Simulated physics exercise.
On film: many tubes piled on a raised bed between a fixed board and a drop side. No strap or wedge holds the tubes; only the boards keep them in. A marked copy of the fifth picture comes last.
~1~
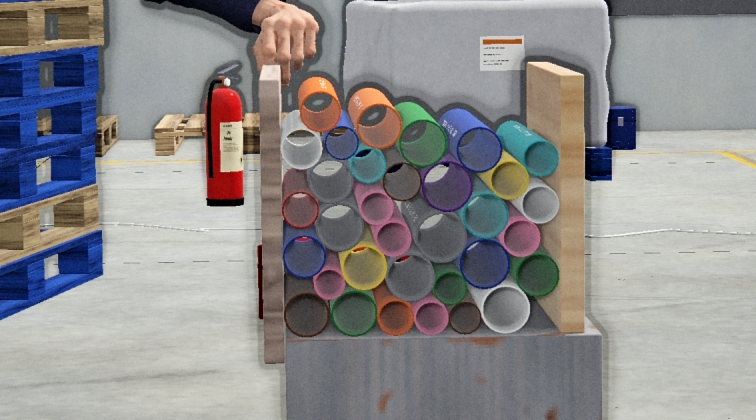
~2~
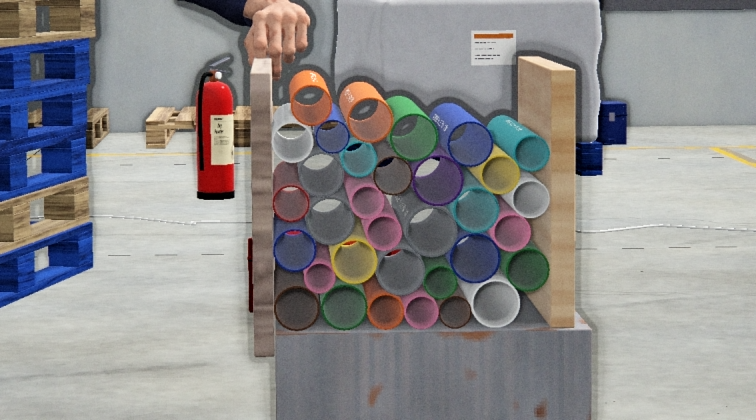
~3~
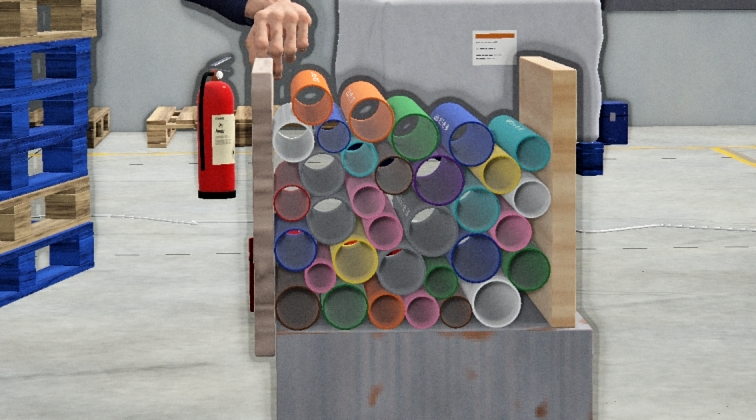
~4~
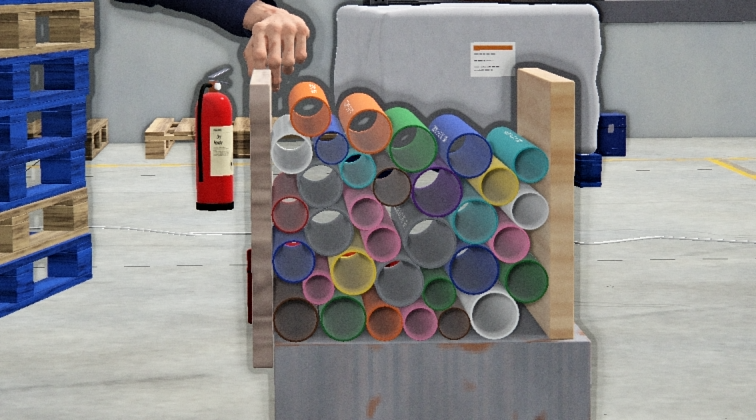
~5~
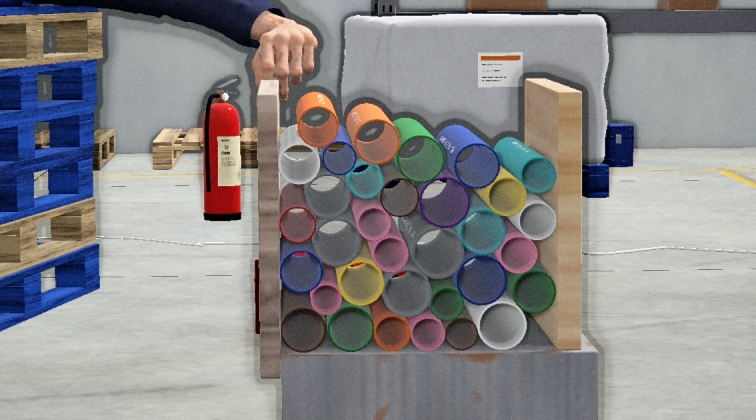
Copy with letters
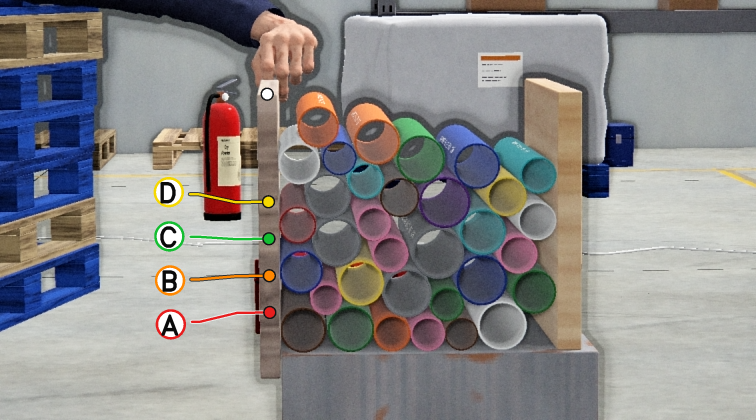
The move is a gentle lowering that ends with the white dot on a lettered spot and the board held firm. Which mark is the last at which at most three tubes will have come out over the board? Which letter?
Mark C is as low as it can go.
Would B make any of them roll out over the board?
Yes.
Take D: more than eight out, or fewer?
It loses fewer than eight.
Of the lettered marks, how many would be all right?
Two of the four.
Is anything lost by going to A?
At A: Yes.
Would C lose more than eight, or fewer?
Fewer than eight.
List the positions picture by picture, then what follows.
Side board (273, 201); a brown tube (306, 315); a white tube (505, 309), in the first picture.
A white tube (496, 303); a blue tube (295, 250), in the second picture.
A pink tube (385, 232); a grey tube (322, 174), in the third picture.
A yellow tube (499, 186); a turquoise tube (530, 165), in the fourth picture.
Side board (270, 216); a brown tube (303, 330); a white tube (502, 325), in the fifth picture.
On the marked copy, A at (270, 312); B at (269, 276); C at (269, 239); D at (269, 202); the white dot at (267, 94).
With C. Early on, top of the board (278, 160).
Further on, top of the board (279, 235).
At the end, top of the board (279, 238), two out over the board.
As for the rest, A more than three out over the board; B more than three out over the board; D one out over the board.
